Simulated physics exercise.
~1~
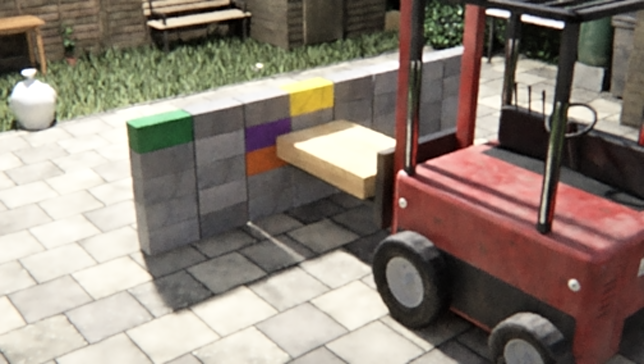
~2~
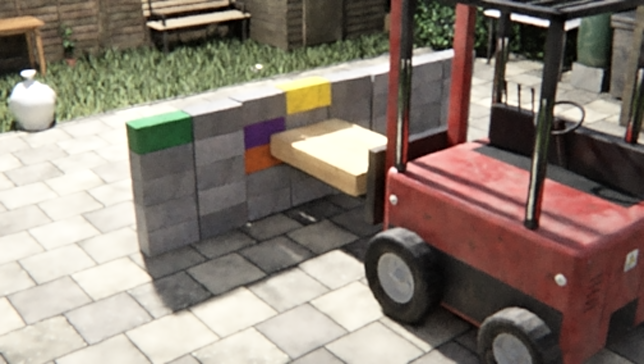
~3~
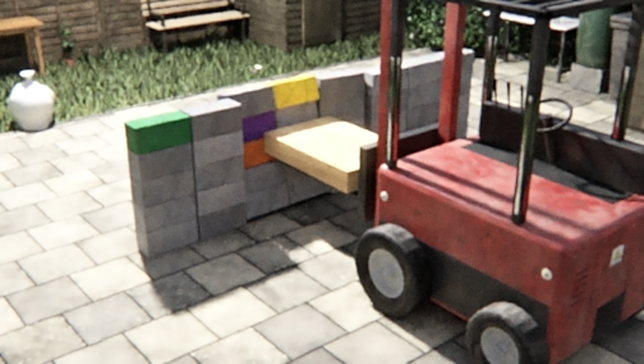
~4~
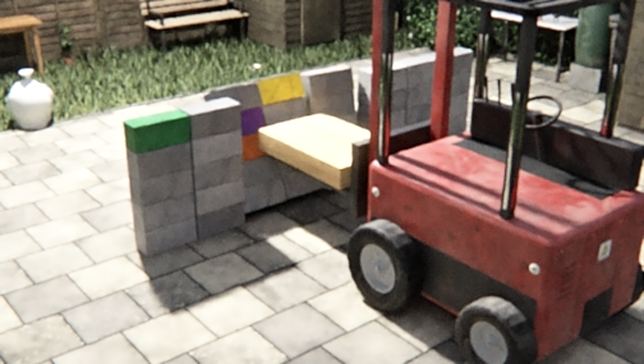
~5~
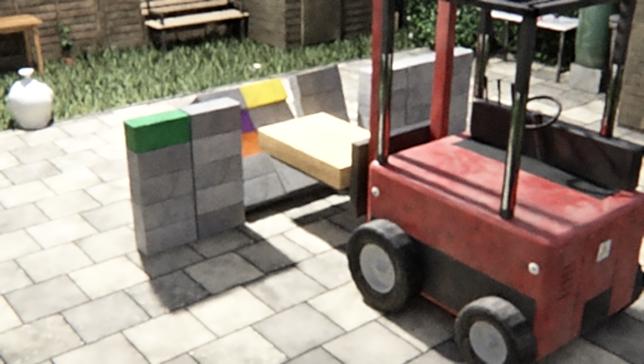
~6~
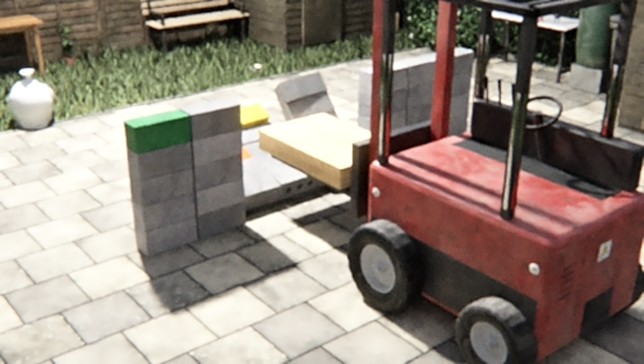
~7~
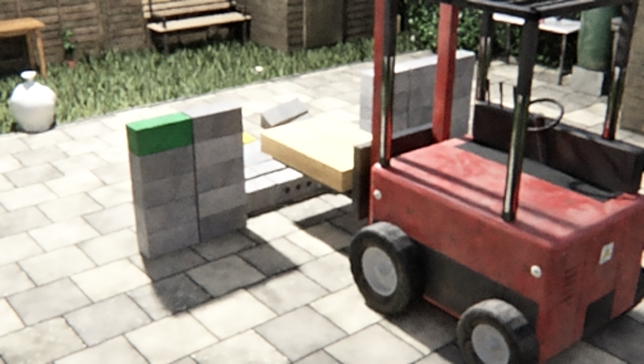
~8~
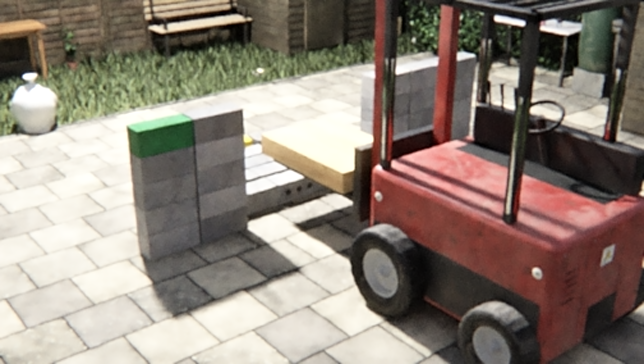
In a back yard, a red forklift's load topples the middle of a block wall.
